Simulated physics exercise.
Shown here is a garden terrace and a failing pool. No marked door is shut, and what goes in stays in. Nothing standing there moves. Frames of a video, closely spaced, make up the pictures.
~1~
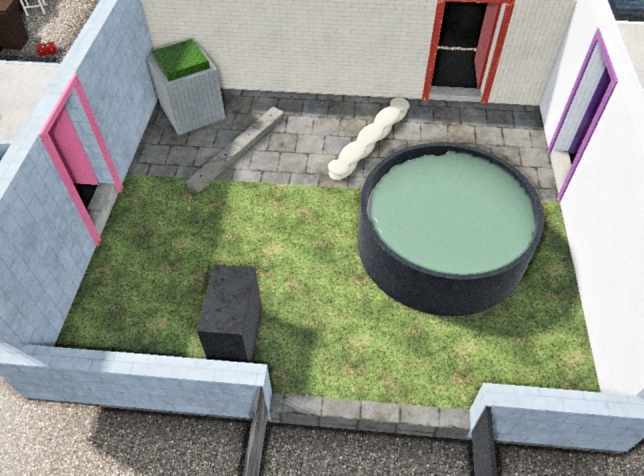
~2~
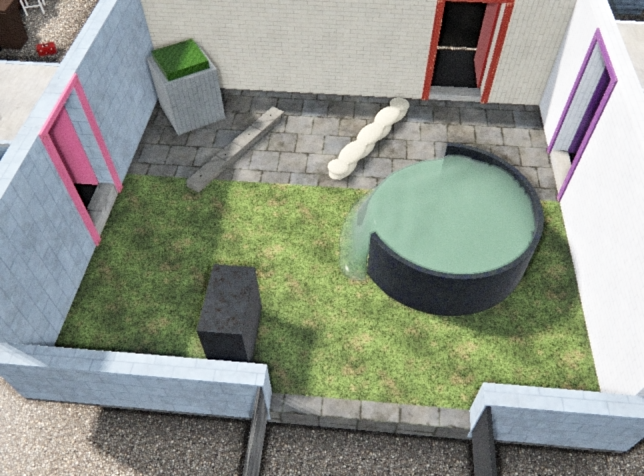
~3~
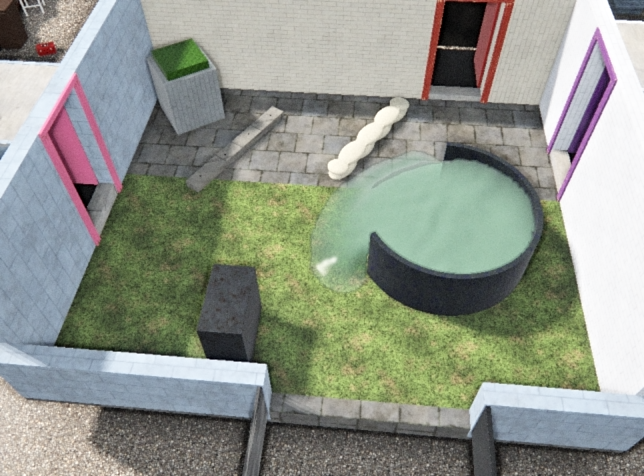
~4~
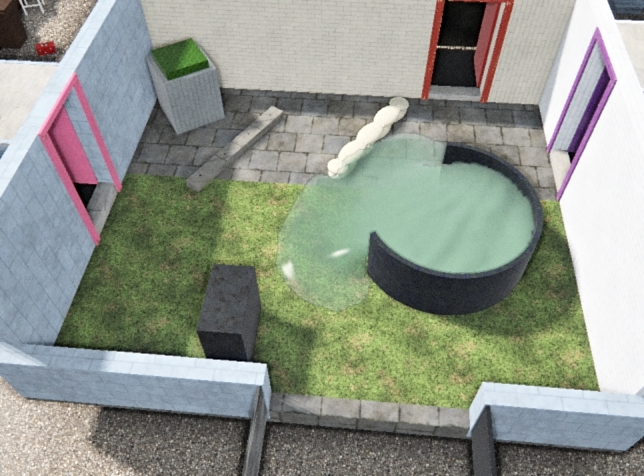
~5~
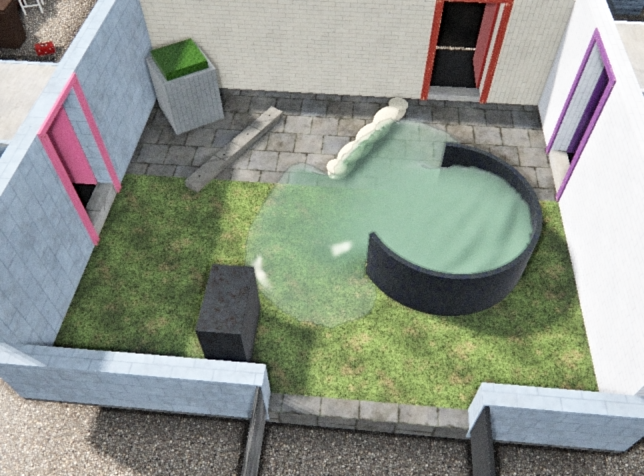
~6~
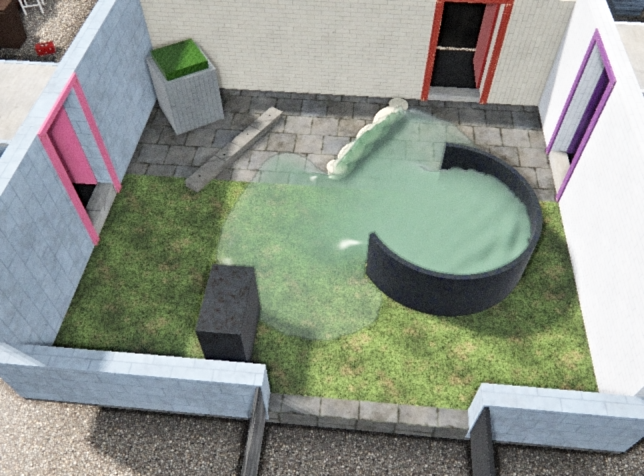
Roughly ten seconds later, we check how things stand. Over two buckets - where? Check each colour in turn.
I predict the pink door will remain at two buckets or below; I predict the red door will overshoot two buckets; I predict the purple door will remain at two buckets or below.
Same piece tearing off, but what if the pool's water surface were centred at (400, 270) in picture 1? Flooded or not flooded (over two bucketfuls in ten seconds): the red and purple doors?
Then: The red one falls short; the purple one falls short.
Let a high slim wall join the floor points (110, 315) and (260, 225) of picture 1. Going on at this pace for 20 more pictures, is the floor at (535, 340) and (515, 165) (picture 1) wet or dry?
The first point ends up spared and the second ends up swamped.
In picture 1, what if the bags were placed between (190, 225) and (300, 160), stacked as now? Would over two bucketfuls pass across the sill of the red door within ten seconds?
Red door: Under the line.
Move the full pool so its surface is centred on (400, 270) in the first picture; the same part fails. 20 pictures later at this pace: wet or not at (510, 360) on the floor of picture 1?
Well, it ends up unwetted there.
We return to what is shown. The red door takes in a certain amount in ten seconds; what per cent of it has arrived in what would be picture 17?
About 55 %.
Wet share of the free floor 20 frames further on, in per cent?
Close to 80 percent, by my reckoning.
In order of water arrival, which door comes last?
The one in purple.
A moment on, water covers 50 % of the floor; the pink door not reached, the red door under two buckets in, the purple door not reached.
Next, water covers 70 % of the floor; the pink door wet at the sill, nothing in, the red door over two buckets in, the purple door not reached.
Then, water covers 80 % of the floor; the pink door under two buckets in, the red door far over two buckets in, the purple door wet at the sill, nothing in.
Later, water covers 90 % of the floor; the pink door under two buckets in, the red door far over two buckets in, the purple door wet at the sill, nothing in.
In the end, water covers 95 % of the floor; the pink door under two buckets in, the red door far over two buckets in, the purple door wet at the sill, nothing in.
